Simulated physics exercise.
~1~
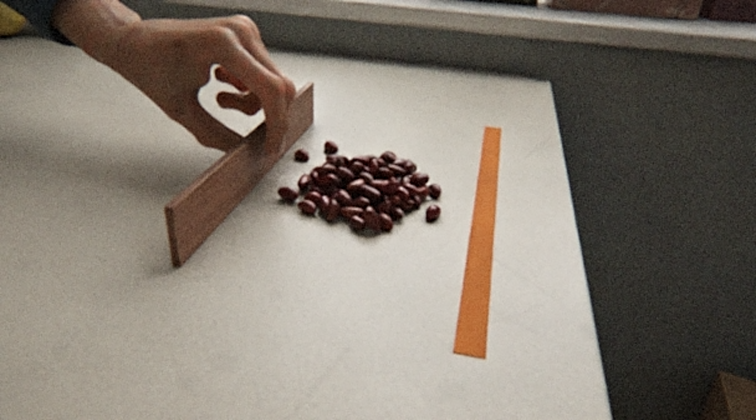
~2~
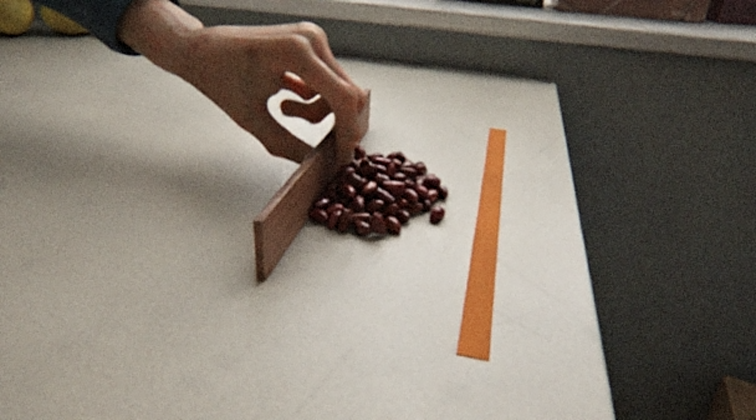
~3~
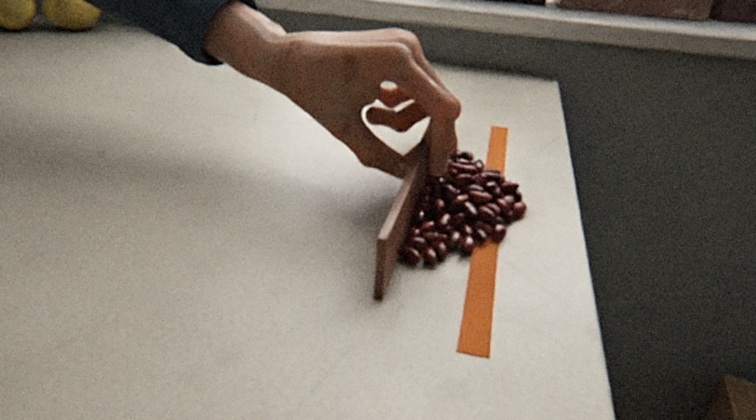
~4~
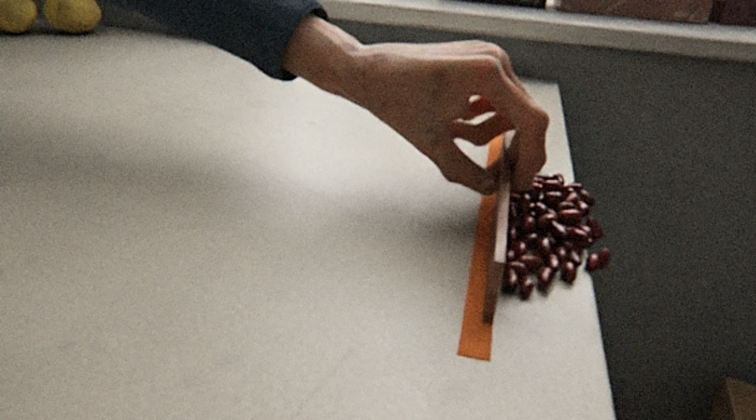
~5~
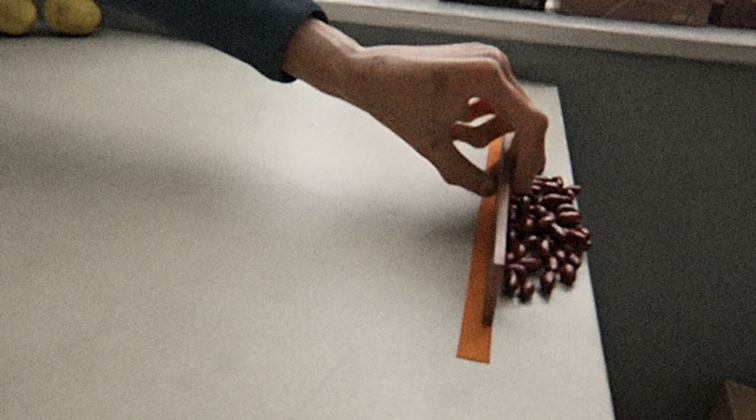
On a pale tabletop, a hand sweeping dark red beans rightward with a wooden strip, stopping at orange tape, beans crowding the edge.
